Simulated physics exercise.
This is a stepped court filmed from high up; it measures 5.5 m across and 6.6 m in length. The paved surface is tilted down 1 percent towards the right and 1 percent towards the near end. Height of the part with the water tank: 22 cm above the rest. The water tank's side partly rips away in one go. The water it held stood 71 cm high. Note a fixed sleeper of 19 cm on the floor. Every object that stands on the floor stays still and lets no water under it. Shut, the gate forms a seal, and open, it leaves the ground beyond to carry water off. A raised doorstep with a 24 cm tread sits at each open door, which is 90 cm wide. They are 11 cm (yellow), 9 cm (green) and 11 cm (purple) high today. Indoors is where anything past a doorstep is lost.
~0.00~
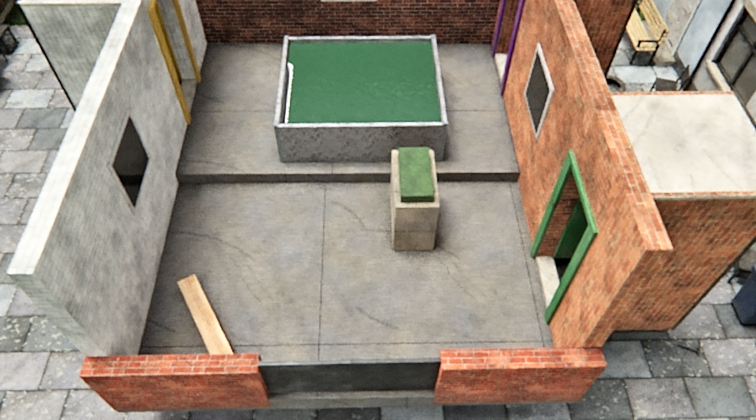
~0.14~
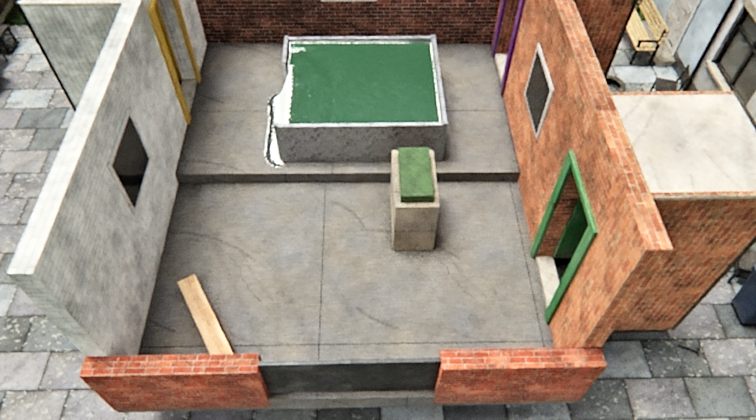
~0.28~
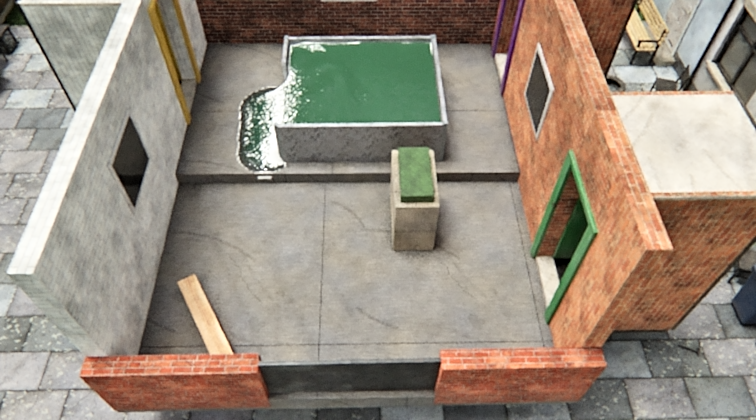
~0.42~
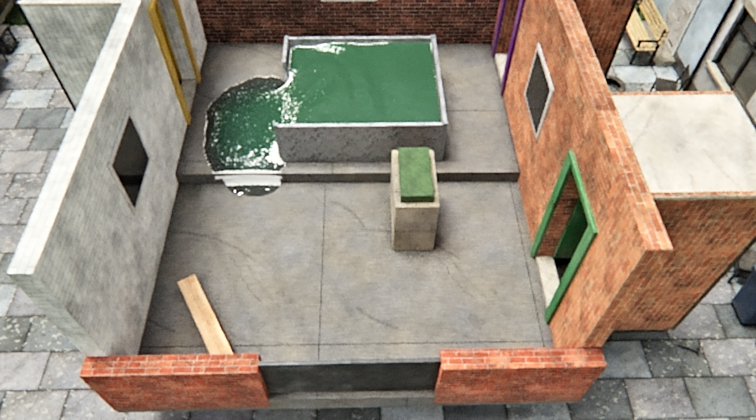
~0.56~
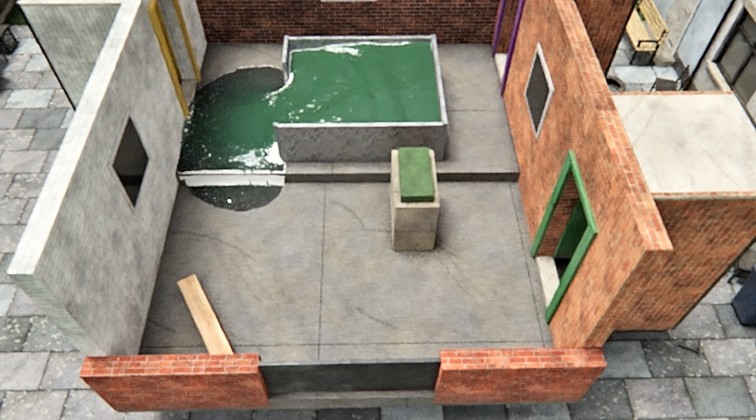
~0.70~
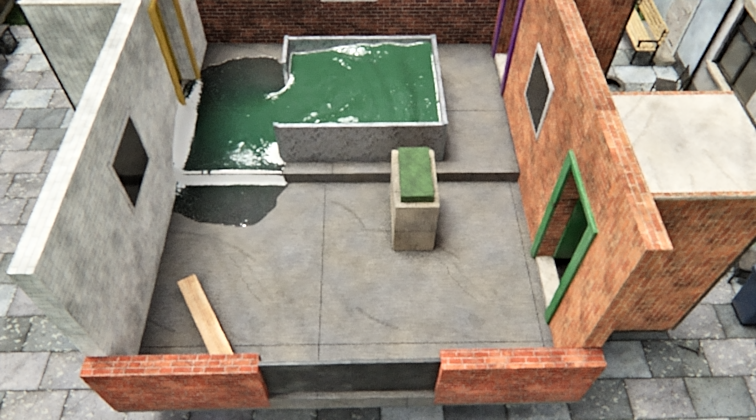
At the start, a raised rectangular tank of green water sits whole and still at the back of a walled, stepped court. Its left side then opens and water spills onto the paving, foaming as it spreads left and over the step, until a broad wet patch reaches the pale left wall.
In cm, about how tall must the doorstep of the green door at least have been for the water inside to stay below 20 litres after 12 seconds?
It would have had to be close to 17 cm tall.
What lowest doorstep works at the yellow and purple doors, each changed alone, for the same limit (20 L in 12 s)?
About 35 cm at yellow and 15 cm at purple.
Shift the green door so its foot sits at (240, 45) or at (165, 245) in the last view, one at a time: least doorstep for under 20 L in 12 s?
Around 22 and 16 cm respectively.
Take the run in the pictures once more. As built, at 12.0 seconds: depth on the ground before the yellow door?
A ruler would read roughly 5.0 cm.
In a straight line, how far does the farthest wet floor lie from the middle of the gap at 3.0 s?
4.8 m.
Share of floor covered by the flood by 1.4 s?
About 20 per cent.
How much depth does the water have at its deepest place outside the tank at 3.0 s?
Max depth: About 46 cm.
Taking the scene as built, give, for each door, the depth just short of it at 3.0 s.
Depths, in cm - yellow: 28, green: 0, purple: 0.
After 1.4 s water covers 20 % of the floor, deepest (48 cm) near (184, 143); it has not reached the green door.
After 3.0 s water covers 45 % of the floor, deepest (46 cm) near (132, 383); it has not reached the green door.
After 12.0 s water covers 95 % of the floor, deepest (21 cm) near (554, 376); 16 cm at the green door, 195 litres in over its 9 cm doorstep.
At the green door as built, the water arrived by 4.1 s and peaked near 19 cm at 4.8 s.
With a doorstep of 13.5 cm, 80 litres would have come in within the 12 s; with 18.5 cm, 8 litres. So under 20 litres takes about 17 cm.
